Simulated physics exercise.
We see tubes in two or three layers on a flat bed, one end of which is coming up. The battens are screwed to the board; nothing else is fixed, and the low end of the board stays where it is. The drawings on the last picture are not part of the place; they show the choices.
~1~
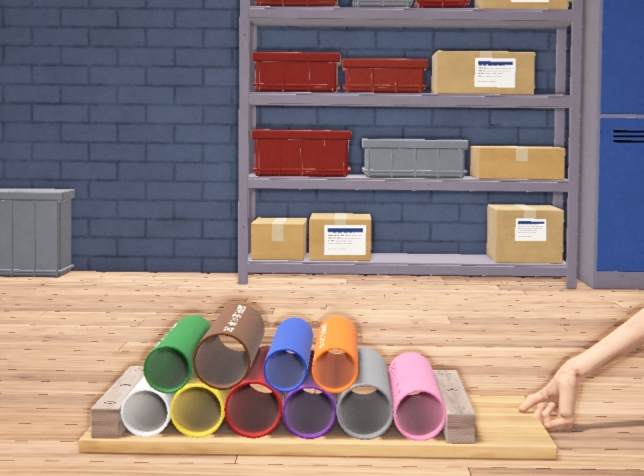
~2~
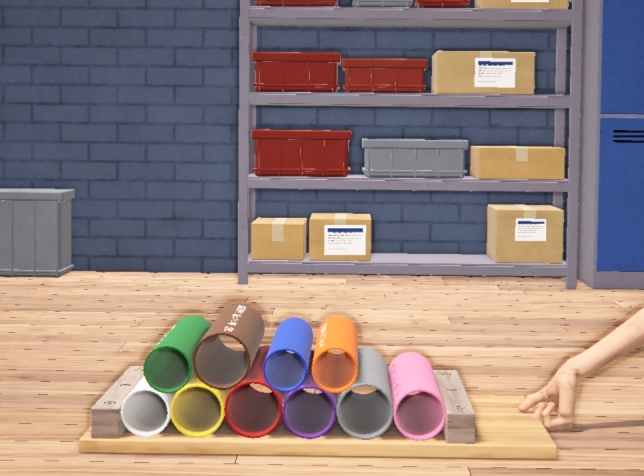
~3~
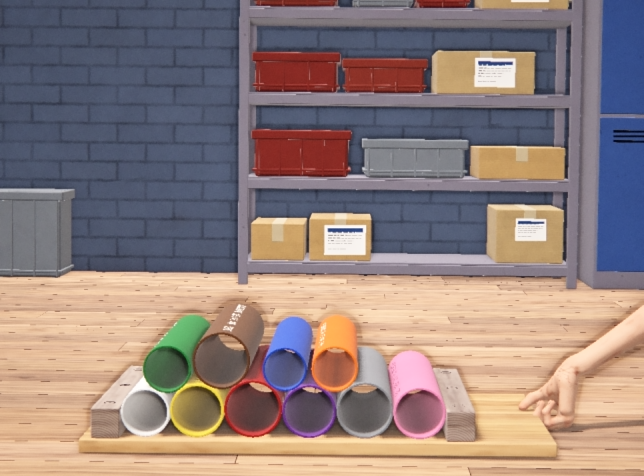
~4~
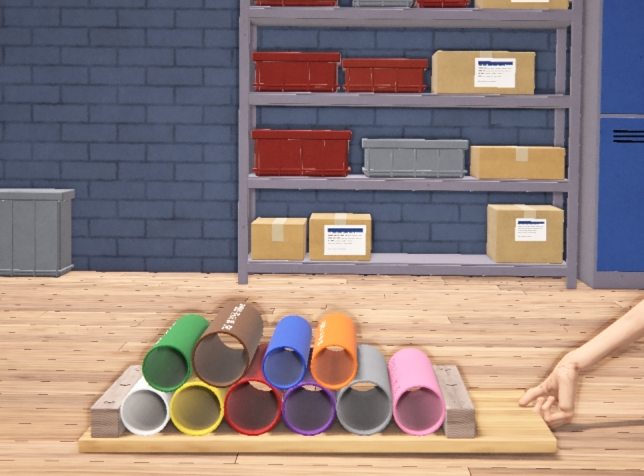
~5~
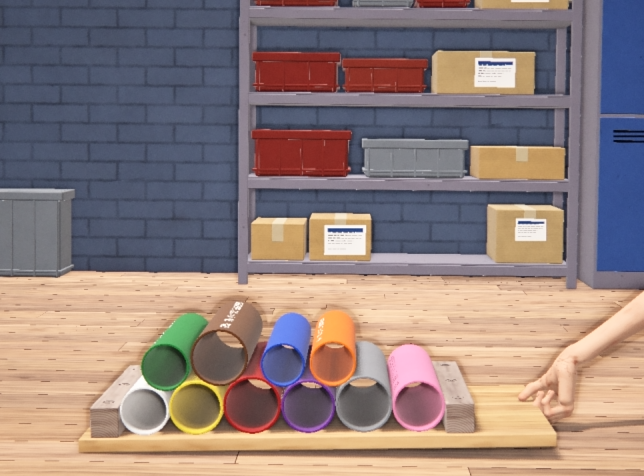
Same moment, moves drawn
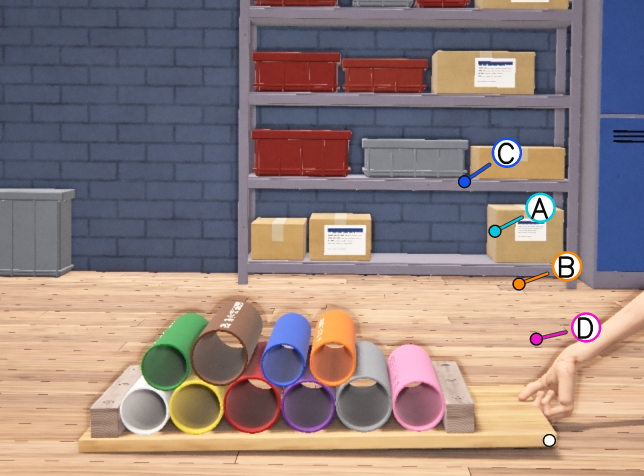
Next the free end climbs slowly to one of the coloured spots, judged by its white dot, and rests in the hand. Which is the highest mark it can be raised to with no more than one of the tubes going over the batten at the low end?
At most to B.
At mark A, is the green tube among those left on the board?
No.
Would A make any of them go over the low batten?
Yes, at A.
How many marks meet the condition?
Two of the four.
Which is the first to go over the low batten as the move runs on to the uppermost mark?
First is the green one.
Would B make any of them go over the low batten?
At B: No.
On the copy, A at (495, 231); B at (519, 284); C at (465, 182); D at (536, 339); the white dot at (549, 440).
On B. First, board at 15°.
Then, board at 21°.
Finally, board at 21°, none over the low batten.
By contrast, A two over the low batten (brown, green); C four over the low batten (orange, brown, blue, green); D none over the low batten.
